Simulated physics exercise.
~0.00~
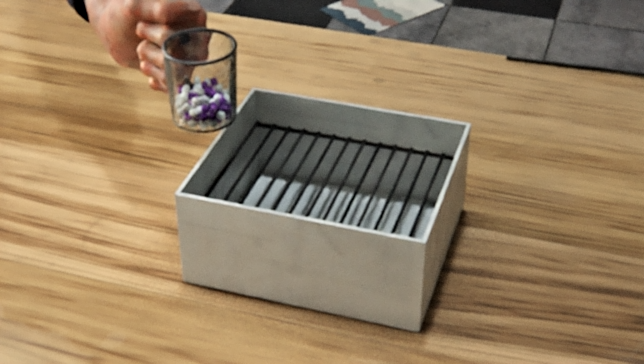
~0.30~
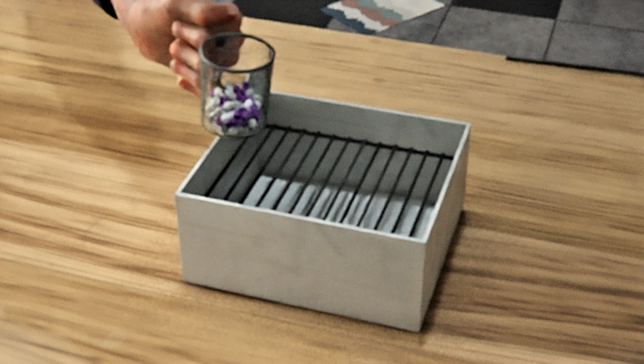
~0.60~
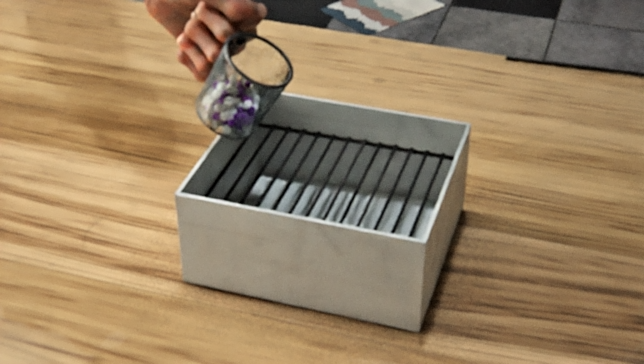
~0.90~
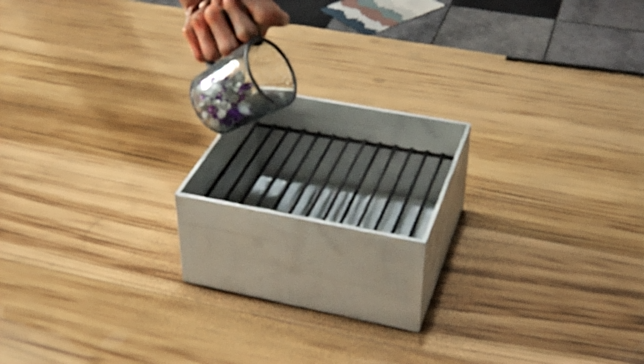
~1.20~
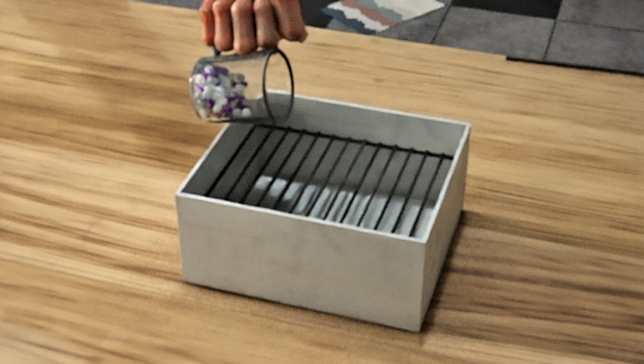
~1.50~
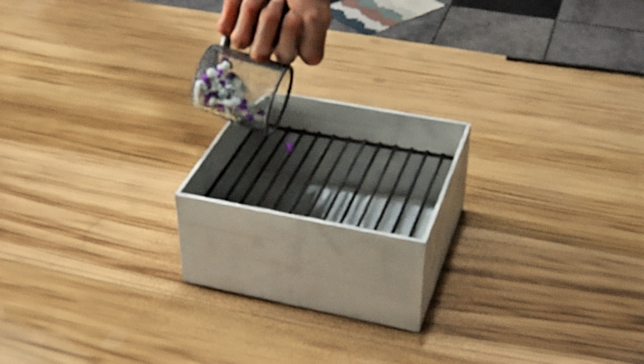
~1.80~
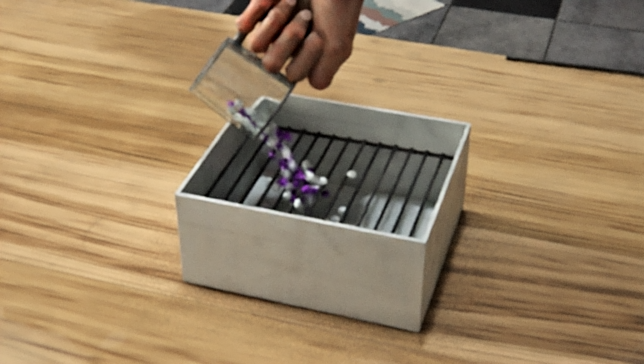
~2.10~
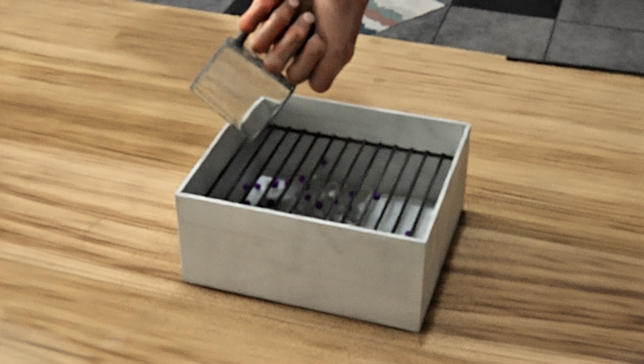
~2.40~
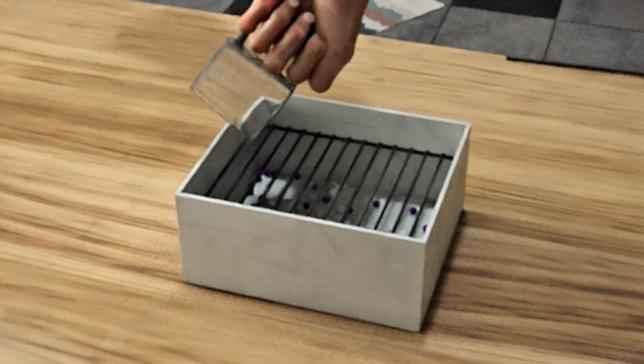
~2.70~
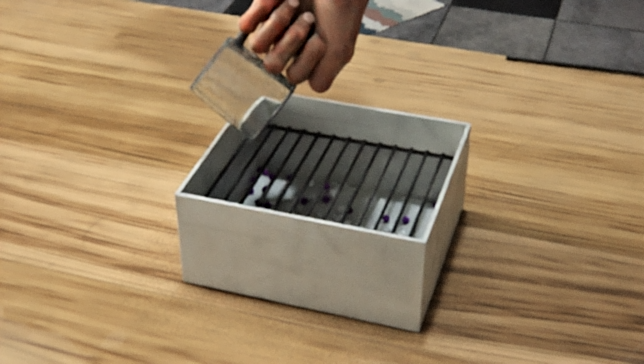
A hand tips a glass of white and purple pieces, which fall through a wire rack.
